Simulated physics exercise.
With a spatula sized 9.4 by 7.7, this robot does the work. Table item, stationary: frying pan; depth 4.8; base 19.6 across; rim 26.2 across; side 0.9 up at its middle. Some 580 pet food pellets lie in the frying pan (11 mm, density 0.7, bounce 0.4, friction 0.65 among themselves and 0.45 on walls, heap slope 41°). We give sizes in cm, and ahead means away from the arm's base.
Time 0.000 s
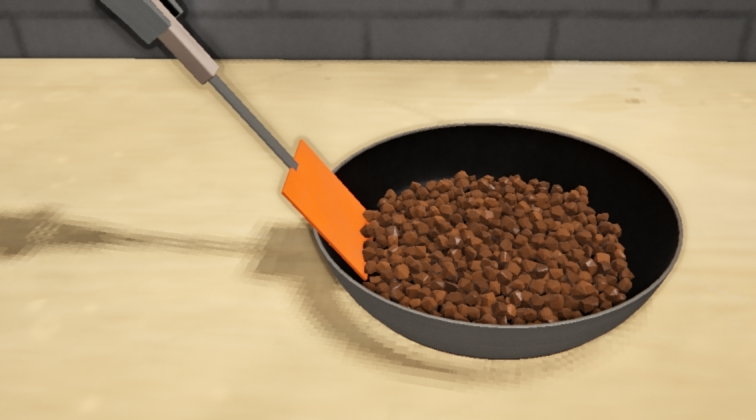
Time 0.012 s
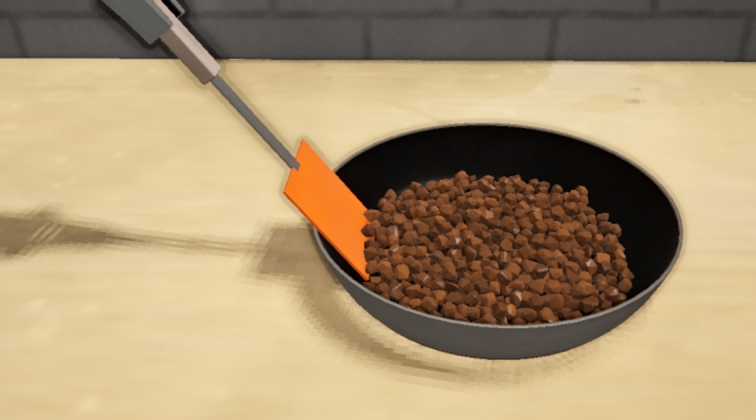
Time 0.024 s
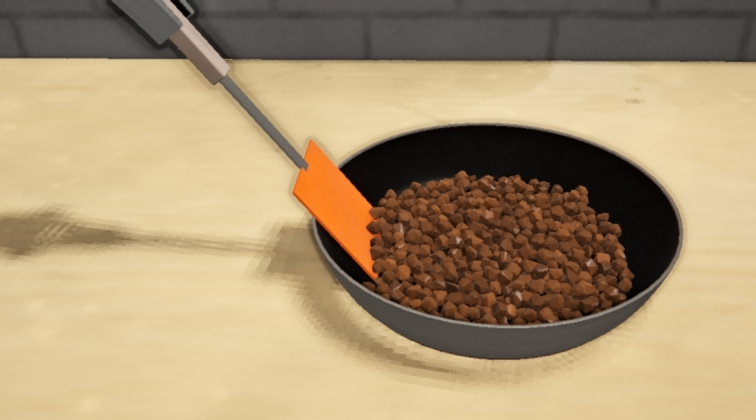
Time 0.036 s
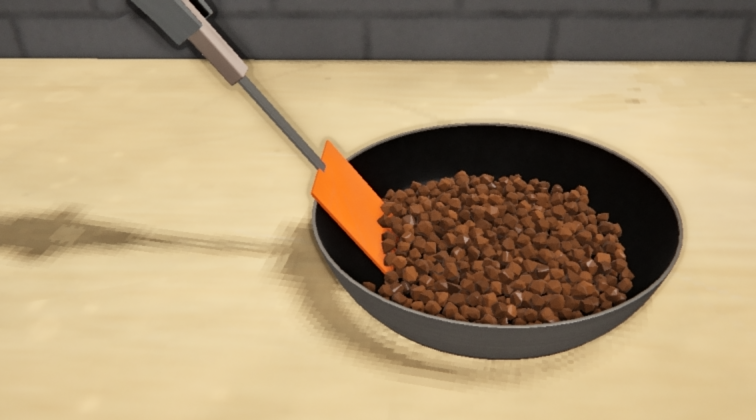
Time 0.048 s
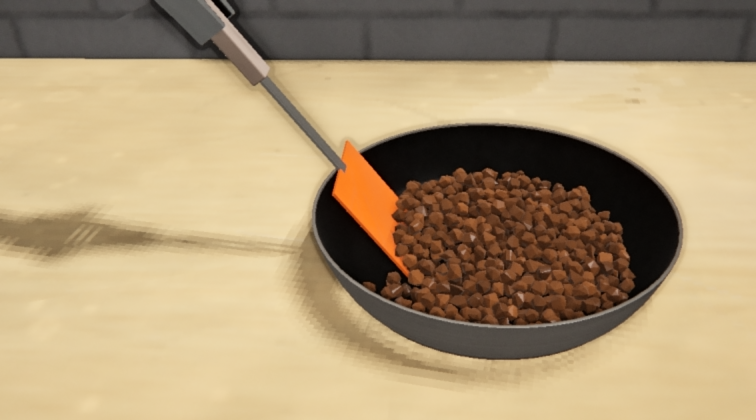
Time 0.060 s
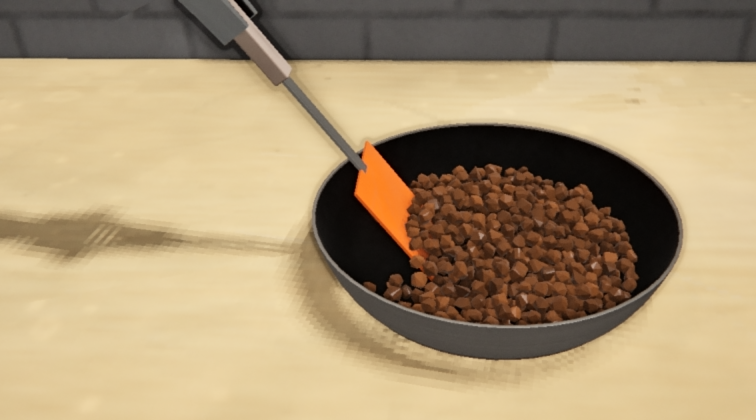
At the start, an orange spatula on a robot arm rests against the left edge of a heap of brown pellets in a dark frying pan. It barely moves, then slides right, pushing the near pellets together and baring the pan's left side, with a few pellets left behind.
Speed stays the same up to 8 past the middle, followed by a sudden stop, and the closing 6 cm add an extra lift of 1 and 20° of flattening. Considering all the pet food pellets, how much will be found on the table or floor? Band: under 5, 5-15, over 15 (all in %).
5-15 %.
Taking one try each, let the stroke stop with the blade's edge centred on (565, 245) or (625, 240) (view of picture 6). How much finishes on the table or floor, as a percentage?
I'd say some 5 per cent, then some 25 per cent.
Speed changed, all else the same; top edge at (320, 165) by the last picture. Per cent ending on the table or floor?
Some 0 percent.
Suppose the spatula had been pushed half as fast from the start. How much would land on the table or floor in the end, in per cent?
Then roughly 0 percent.
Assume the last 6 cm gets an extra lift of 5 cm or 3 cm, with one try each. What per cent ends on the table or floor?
I'd say close to 25 percent for the first and close to 20 percent for the second.
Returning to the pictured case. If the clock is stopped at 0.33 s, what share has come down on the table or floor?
It is near 8 percent.
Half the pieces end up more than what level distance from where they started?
Near 5 cm, measured level.
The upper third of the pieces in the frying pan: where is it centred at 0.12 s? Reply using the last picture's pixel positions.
Centre: Approx. (541, 219) in the last view.
After 0.09 s, sloping 54°, highest piece 8 above the table; 582 in the frying pan.
After 0.12 s, sloping 49°, highest piece 10 above the table; 582 in the frying pan.
After 0.33 s, sloping 34°, highest piece 7 above the table; 526 in the frying pan, 45 on the table or floor, 11 on the blade or in flight.
After 1.38 s, sloping 34°, highest piece 6 above the table; 524 in the frying pan, 58 on the table or floor.
At rest, 524 in the frying pan, 58 on the table or floor. That is 10 % on the table or floor.
